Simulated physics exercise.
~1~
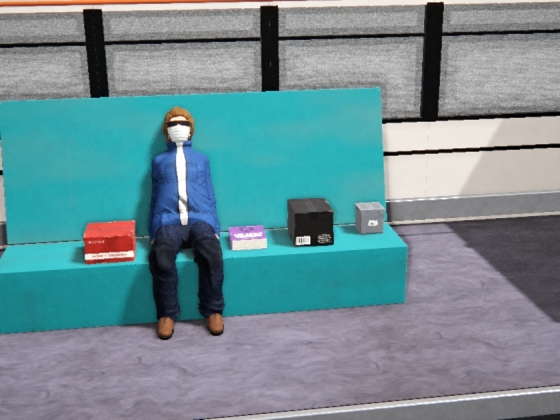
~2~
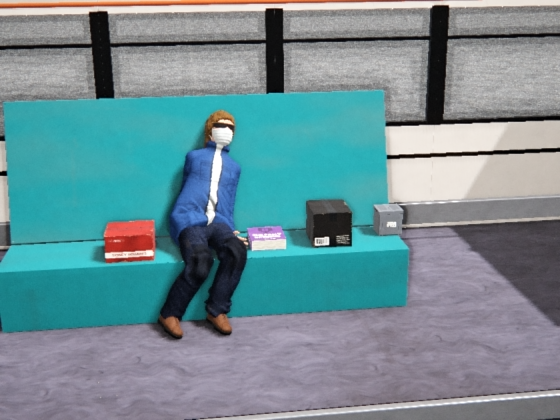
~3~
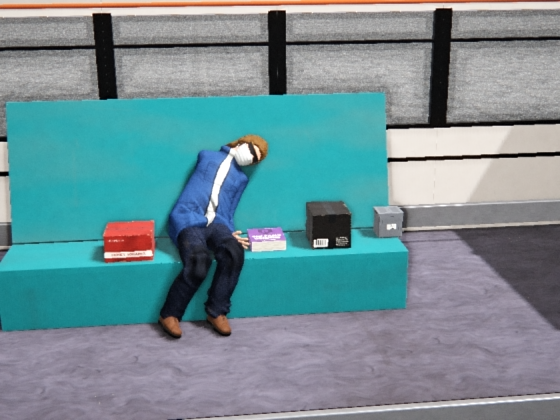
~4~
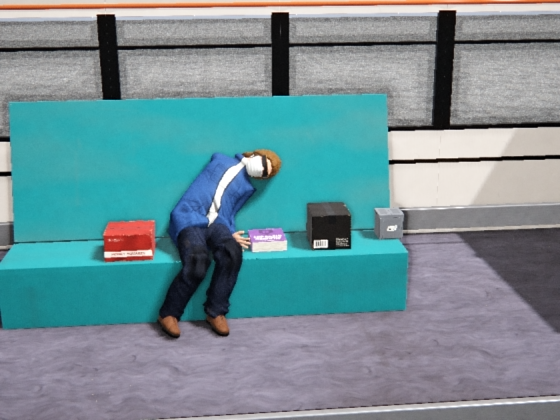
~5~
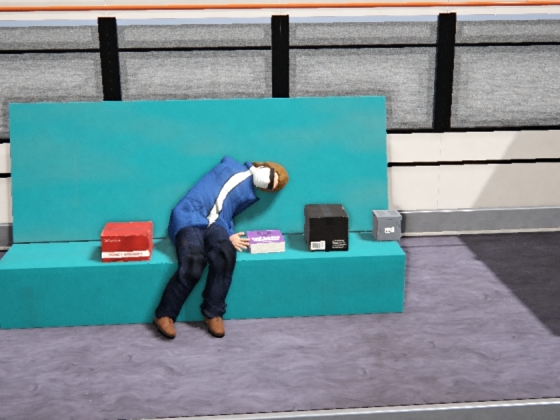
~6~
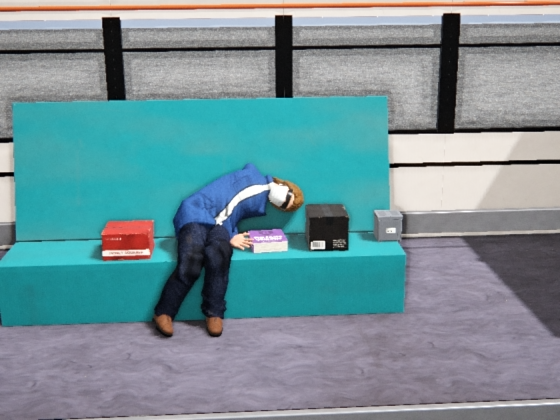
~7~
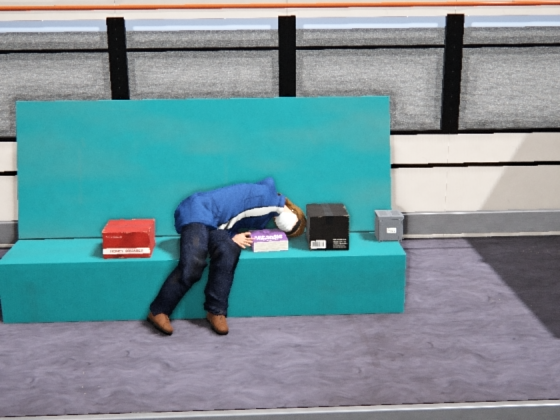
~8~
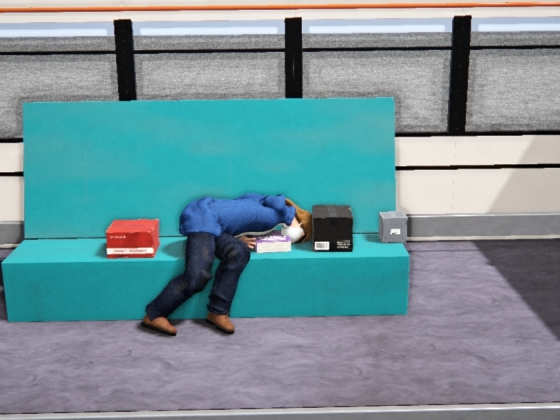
A seated passenger slumps sideways to the right until lying across the bench among the boxes.
